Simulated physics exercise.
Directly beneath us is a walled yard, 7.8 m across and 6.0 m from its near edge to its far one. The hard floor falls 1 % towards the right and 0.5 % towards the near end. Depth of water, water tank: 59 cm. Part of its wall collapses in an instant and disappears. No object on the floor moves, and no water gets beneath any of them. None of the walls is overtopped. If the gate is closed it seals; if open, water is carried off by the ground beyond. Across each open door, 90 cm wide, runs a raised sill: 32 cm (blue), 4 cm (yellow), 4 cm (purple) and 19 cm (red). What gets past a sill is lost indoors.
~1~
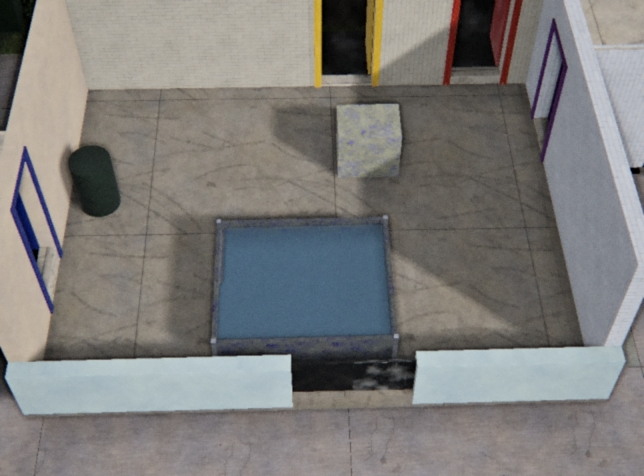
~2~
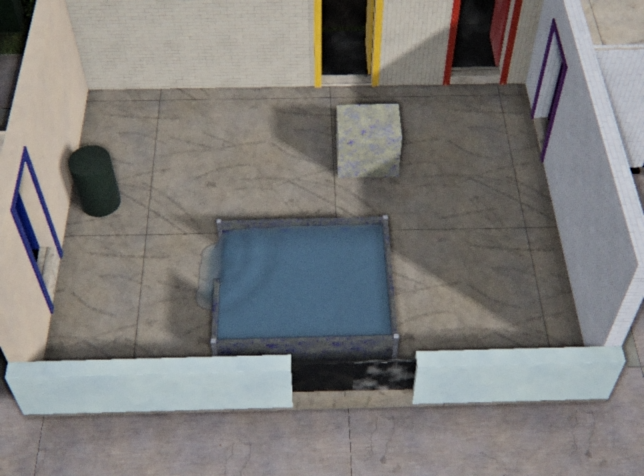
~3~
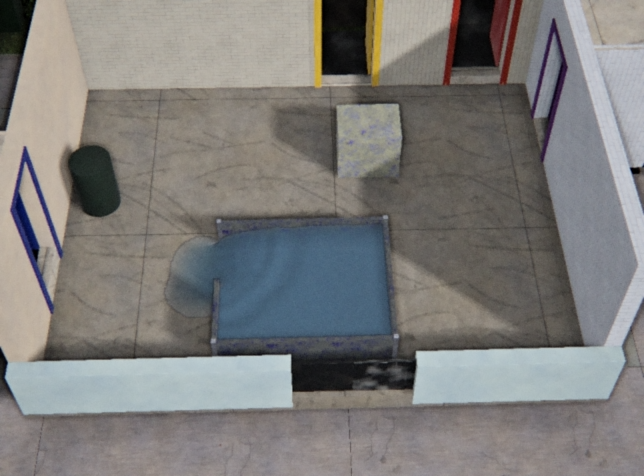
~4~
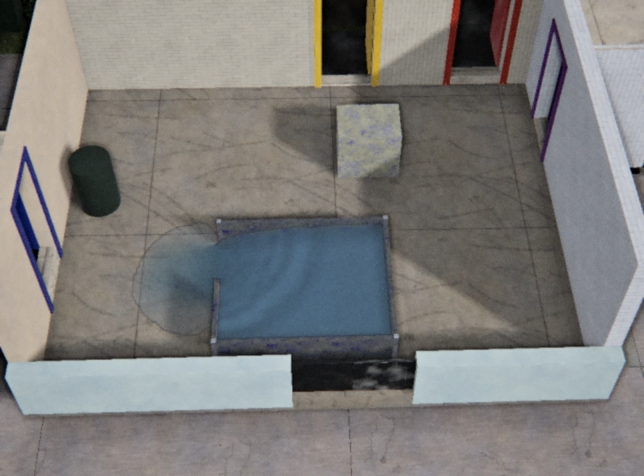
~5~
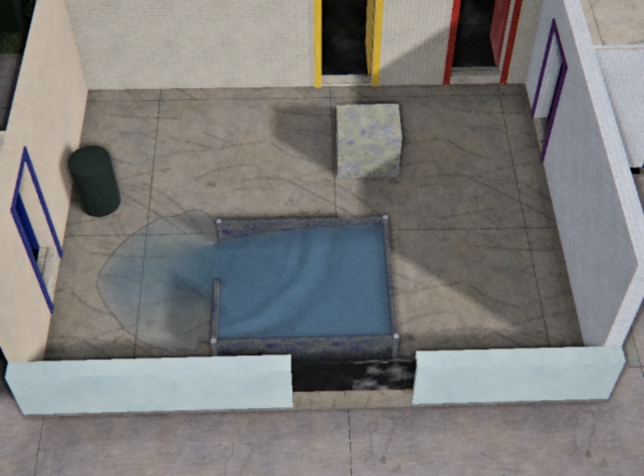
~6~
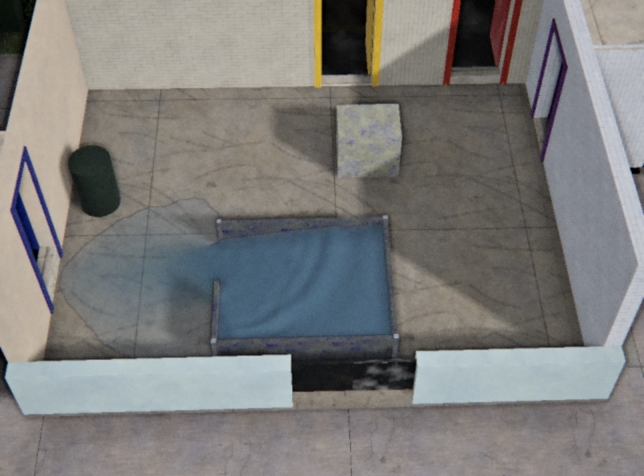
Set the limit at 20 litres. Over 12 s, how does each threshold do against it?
At the blue door the water stays short of it. At the yellow door the water stays short of it. At the purple door the water goes past it. At the red door the water stays short of it.
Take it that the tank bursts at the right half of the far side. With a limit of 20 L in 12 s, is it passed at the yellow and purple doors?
For yellow, too much; for purple, too much.
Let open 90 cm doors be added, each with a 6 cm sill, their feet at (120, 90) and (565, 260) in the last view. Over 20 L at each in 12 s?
Taking them in order, the first gets enough and the second too little.
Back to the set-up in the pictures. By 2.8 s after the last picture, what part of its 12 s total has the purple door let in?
Some 0 per cent by then.
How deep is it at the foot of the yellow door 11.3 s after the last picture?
4.5 cm.
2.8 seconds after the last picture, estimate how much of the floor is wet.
Close to 30 in a hundred parts are wet.
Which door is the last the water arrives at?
Purple.
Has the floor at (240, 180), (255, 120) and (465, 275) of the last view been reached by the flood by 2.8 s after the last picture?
Going in order, clear, then clear, then clear.
Then, 0.7 s after the last picture water covers 20 % of the floor and is deepest (34 cm) near (213, 270); blue door 26 cm at the sill, 0 L in, yellow door not reached, purple door not reached, red door not reached.
Then, 1.5 s after the last picture water covers 25 % of the floor and is deepest (33 cm) near (78, 226); blue door 29 cm at the sill, 0 L in, yellow door not reached, purple door not reached, red door not reached.
Then, 2.8 s after the last picture water covers 30 % of the floor and is deepest (28 cm) near (42, 376); blue door 22 cm at the sill, 0 L in, yellow door not reached, purple door not reached, red door not reached.
Then, 6.3 s after the last picture water covers 65 % of the floor and is deepest (19 cm) near (208, 362); blue door 14 cm at the sill, 0 L in, yellow door 4 cm at the sill, 0 L in, purple door not reached, red door 2 cm at the sill, 0 L in.
Then, 11.3 s after the last picture water covers 90 % of the floor and is deepest (12 cm) near (208, 362); blue door 8 cm at the sill, 0 L in, yellow door 4 cm at the sill, 1 L in, purple door 10 cm at the sill, 59 L in, red door 8 cm at the sill, 0 L in.
